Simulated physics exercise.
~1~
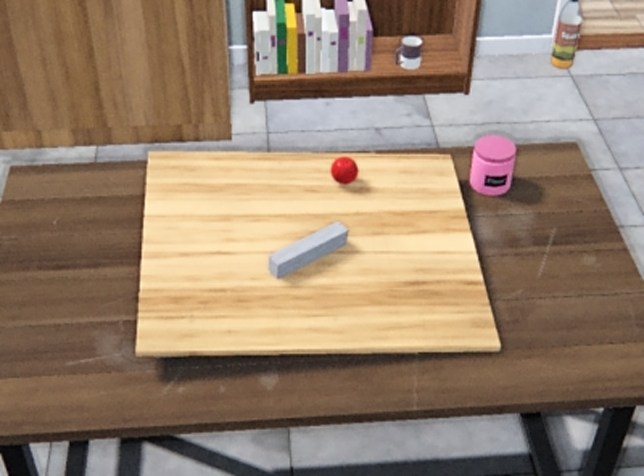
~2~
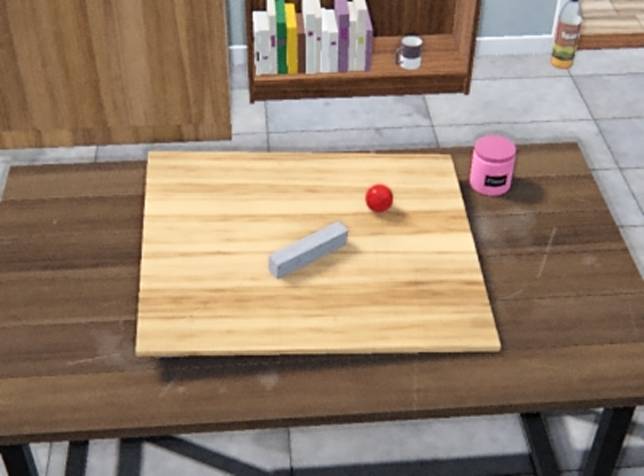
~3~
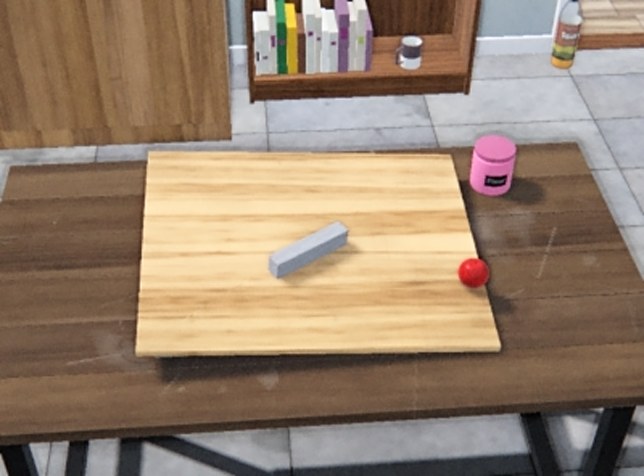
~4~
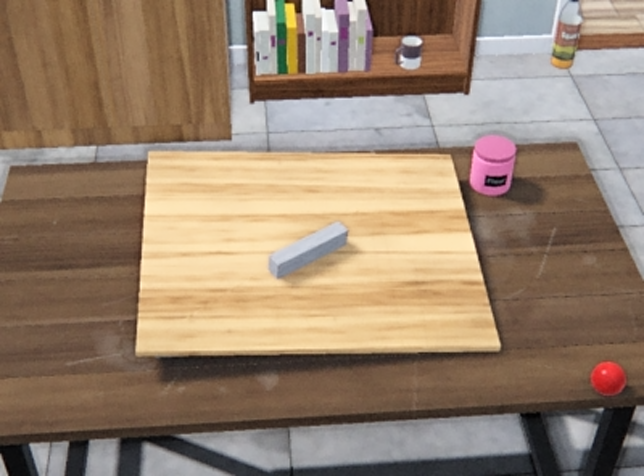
To begin with, a small red apple sits near the far edge of a pale wooden board on a dark brown table, with a grey block fixed in the middle of the board and a pink jar standing beyond its right side. The apple rolls towards the viewer and to the right, passing clear of the block. It keeps going diagonally until it reaches the board's right edge. It then leaves the board over that side and ends up near the table's front right corner, while the board, block and jar stay put.
